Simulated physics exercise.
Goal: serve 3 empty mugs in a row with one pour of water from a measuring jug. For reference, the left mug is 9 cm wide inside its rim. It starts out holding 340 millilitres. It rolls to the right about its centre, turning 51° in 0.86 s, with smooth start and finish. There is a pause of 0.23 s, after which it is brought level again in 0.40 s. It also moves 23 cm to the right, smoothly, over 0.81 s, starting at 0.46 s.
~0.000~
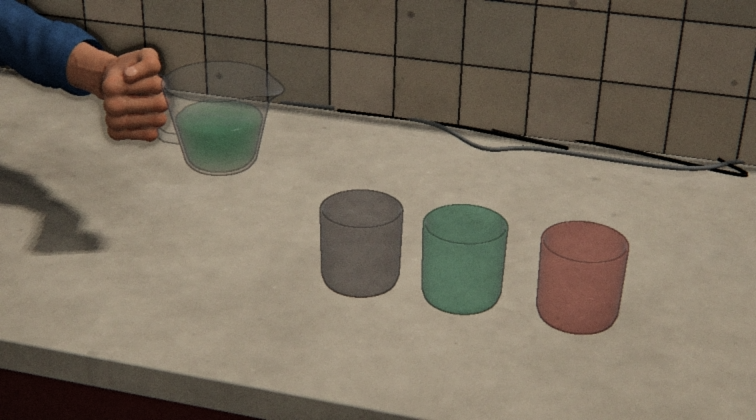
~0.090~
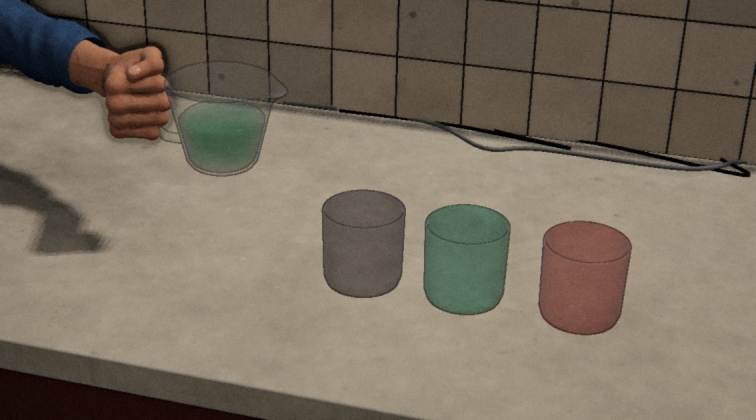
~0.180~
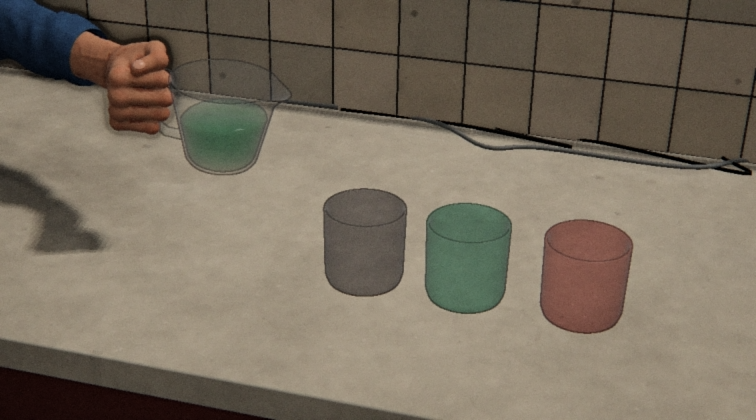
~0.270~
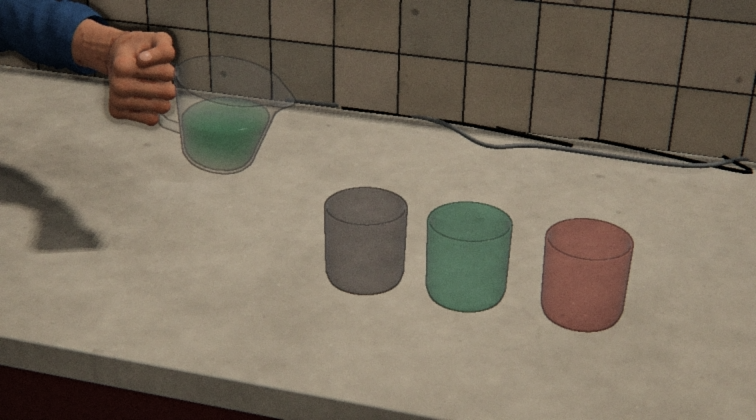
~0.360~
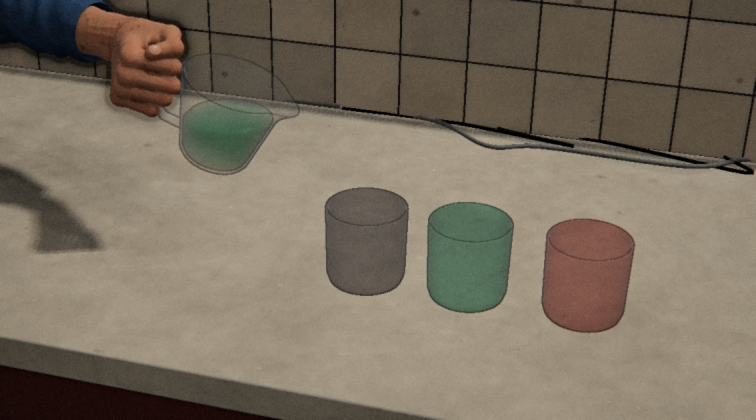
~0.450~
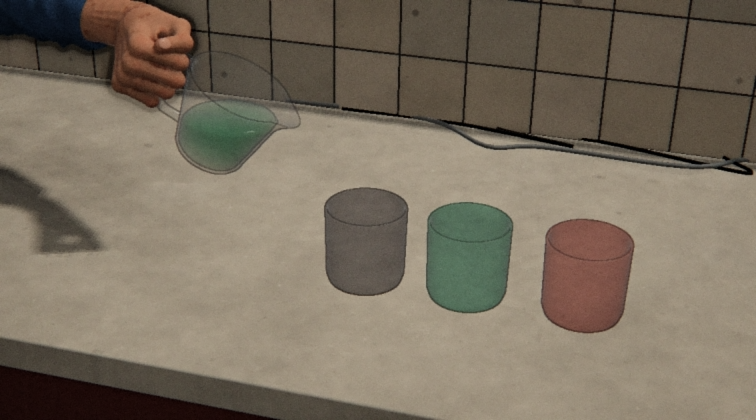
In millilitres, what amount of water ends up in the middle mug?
About 60 ml.
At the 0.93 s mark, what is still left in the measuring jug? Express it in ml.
Liquid remaining: Approx. 290 ml.
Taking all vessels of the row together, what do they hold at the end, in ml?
Roughly 90 ml in total.
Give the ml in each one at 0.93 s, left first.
About 0 ml in the left, 10 ml in the middle and 0 ml in the right.
After 0.73 s the tilt is 48° and from the left they hold 0 ml, 0 ml, 0 ml, the measuring jug 340 ml, and 0 ml is on the counter.
After 0.93 s the tilt is 51° and from the left they hold 0 ml, 10 ml, 0 ml, the measuring jug 285 ml, and 0 ml is on the counter.
After 1.14 s the tilt is 49° and from the left they hold 0 ml, 60 ml, 0 ml, the measuring jug 220 ml, and 5 ml is on the counter.
After 1.37 s the tilt is 11° and from the left they hold 0 ml, 60 ml, 25 ml, the measuring jug 190 ml, and 50 ml is on the counter.
In the end from the left they hold 0 ml, 60 ml, 30 ml, the measuring jug 190 ml, and 55 ml is on the counter.
